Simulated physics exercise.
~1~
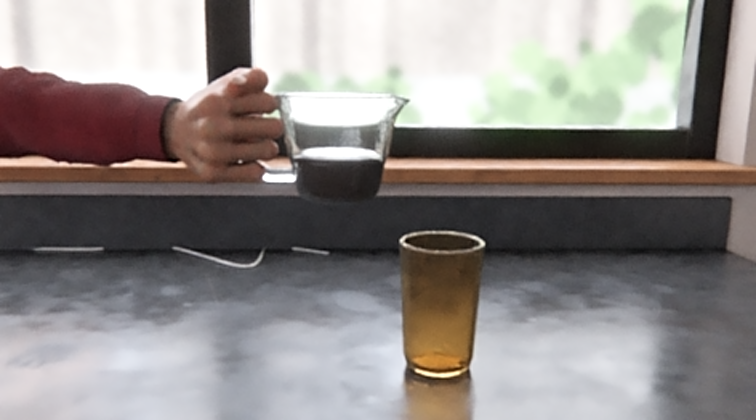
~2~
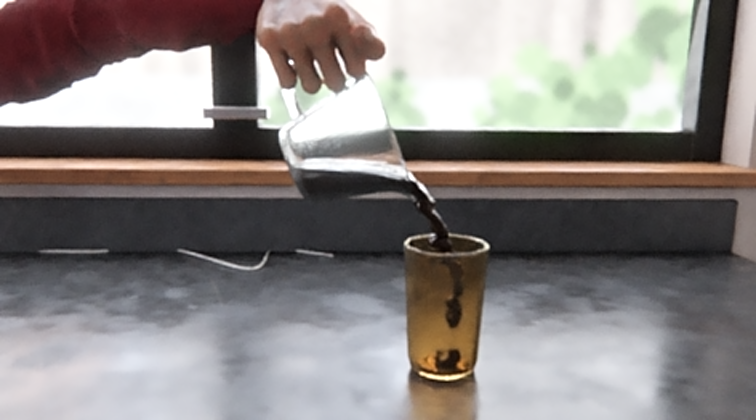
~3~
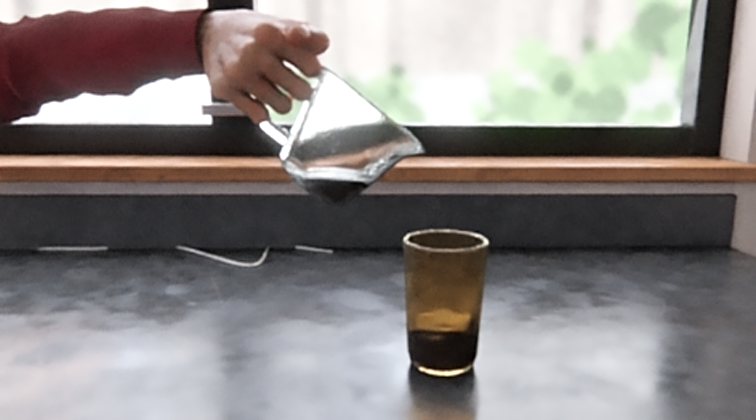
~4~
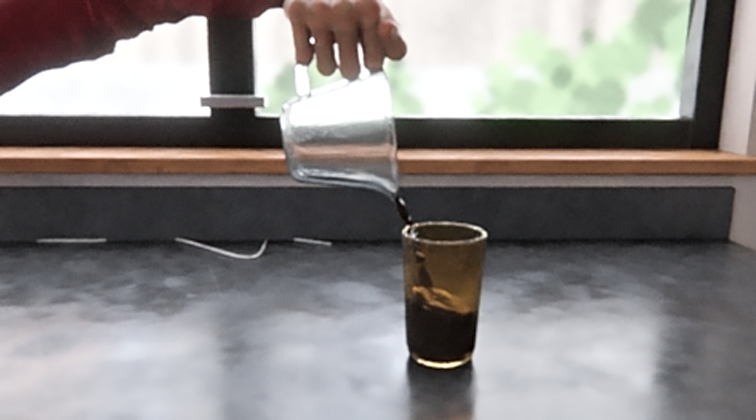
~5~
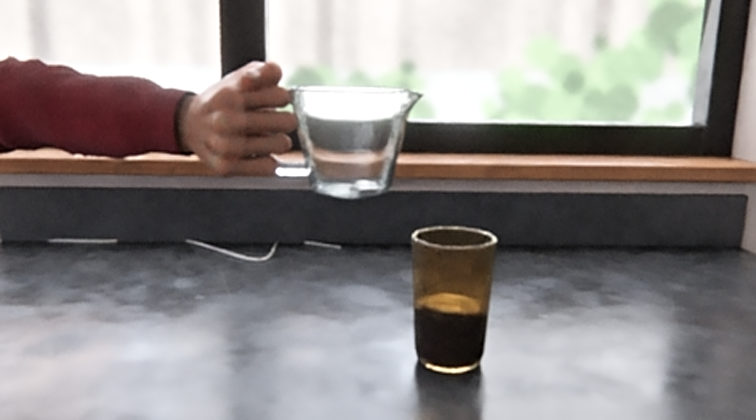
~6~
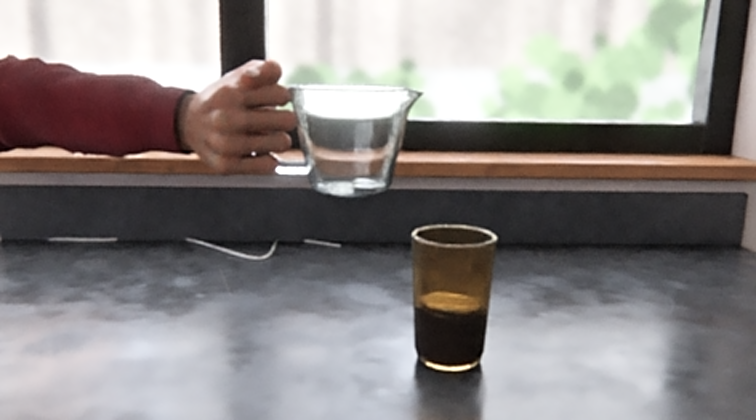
On a dark countertop by a window, a hand tips coffee from a glass jug into an amber glass twice, emptying the jug.
